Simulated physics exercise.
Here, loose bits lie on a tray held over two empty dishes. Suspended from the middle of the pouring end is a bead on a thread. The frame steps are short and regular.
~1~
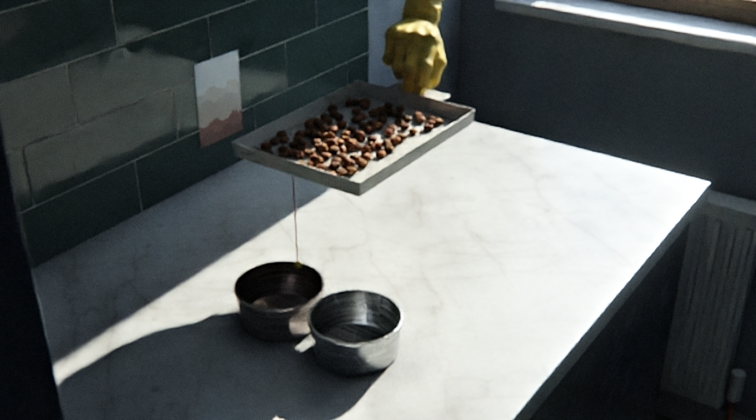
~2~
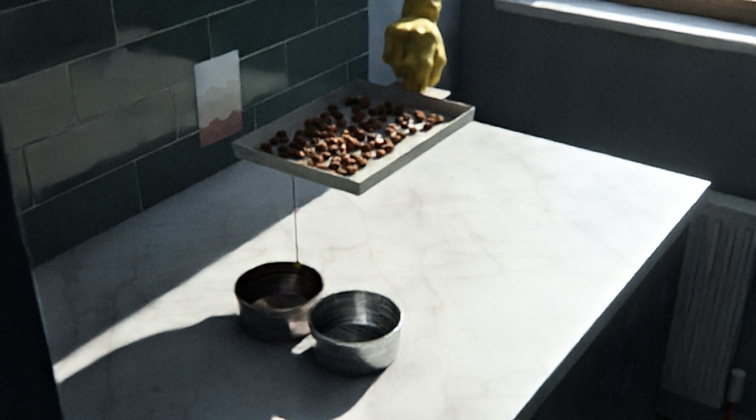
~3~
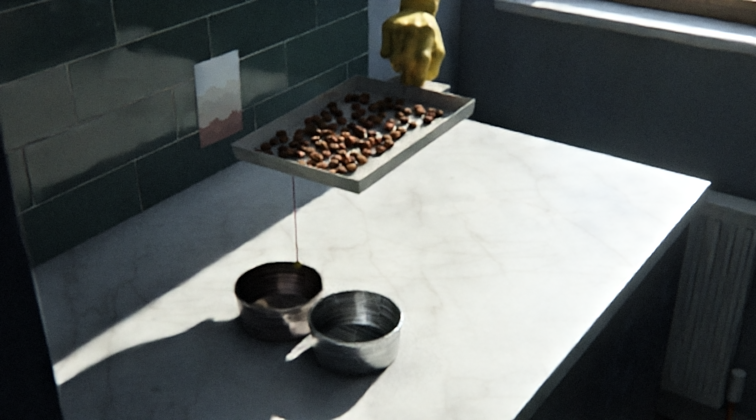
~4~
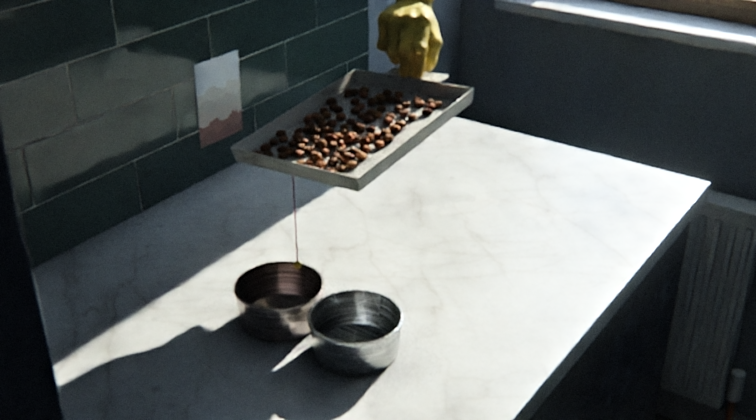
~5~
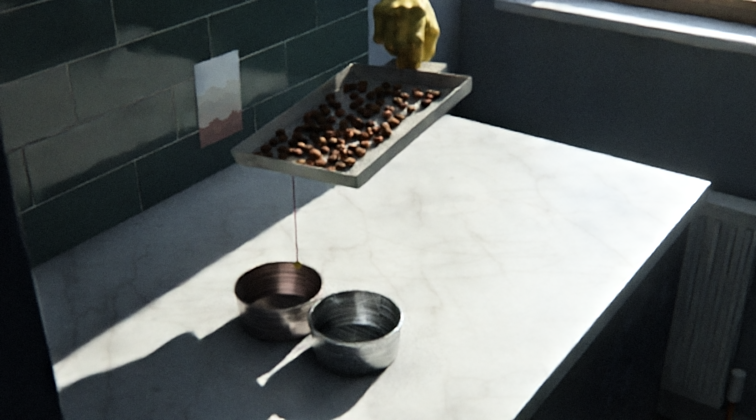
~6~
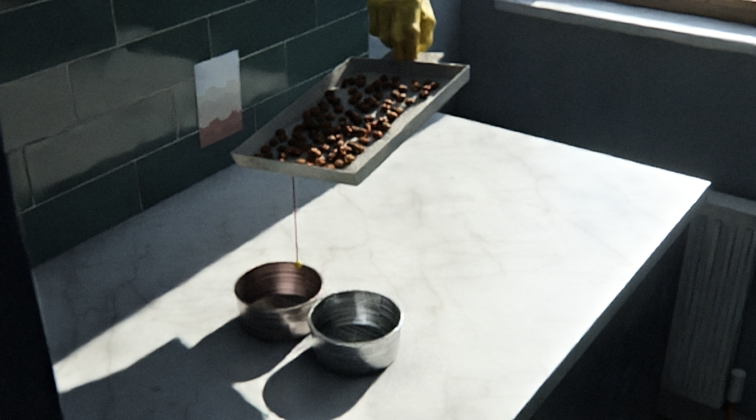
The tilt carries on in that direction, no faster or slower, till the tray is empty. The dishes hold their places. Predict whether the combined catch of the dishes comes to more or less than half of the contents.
The combined catch is less than half.
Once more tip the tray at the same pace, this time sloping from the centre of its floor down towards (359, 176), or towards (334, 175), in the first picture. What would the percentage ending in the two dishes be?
Well, 80 percent for one and then 90 percent for the other.
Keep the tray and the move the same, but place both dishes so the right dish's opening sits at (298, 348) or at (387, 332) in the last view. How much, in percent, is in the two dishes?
0 % and 0 %.
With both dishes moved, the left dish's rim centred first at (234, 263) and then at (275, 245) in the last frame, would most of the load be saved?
Held in all, by try: A larger portion, then a larger portion.
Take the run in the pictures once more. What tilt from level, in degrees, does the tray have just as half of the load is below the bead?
95° or so.
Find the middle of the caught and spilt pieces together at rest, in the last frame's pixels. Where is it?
Last view, resting centre - approx. (236, 286).
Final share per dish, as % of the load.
I'd say some 10 in a hundred wind up in the left dish, and some 0 in a hundred in the right.
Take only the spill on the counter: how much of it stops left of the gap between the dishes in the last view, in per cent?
100 in a hundred, roughly.
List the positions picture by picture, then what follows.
The first picture shows corners of the pouring end near (235, 142) and (359, 181), level; middle of the load near (346, 139), bits of dog kibble; left dish near (251, 319); right dish near (328, 353); bead on its thread near (298, 265).
The second picture shows corners of the pouring end near (235, 142) and (359, 181), level; middle of the load near (346, 138).
The third picture shows corners of the pouring end near (234, 144) and (358, 179), tipped barely, lowest at the left corner; middle of the load near (345, 135).
The fourth picture shows corners of the pouring end near (234, 147) and (357, 176), tipped a little, lowest at the left corner; middle of the load near (345, 132).
The fifth picture shows corners of the pouring end near (233, 150) and (355, 174), tipped a little, lowest at the left corner; middle of the load near (344, 128).
The sixth picture shows corners of the pouring end near (233, 152) and (354, 172), tipped a little, lowest at the left corner; middle of the load near (343, 125); left dish near (251, 319); right dish near (328, 353).
Shortly afterwards, tray tipped steeply; all but a few on the tray; only a few in the air.
Next, tray tipped right over; near a quarter on the tray; a little in the left dish; near two thirds outside both; a little in the air.
Some moments later, tray tipped past a quarter turn; a little in the left dish; all but a few outside both.
In the end, tray tipped past a quarter turn; none at all in the right dish; a little in the left dish; all but a few outside both.
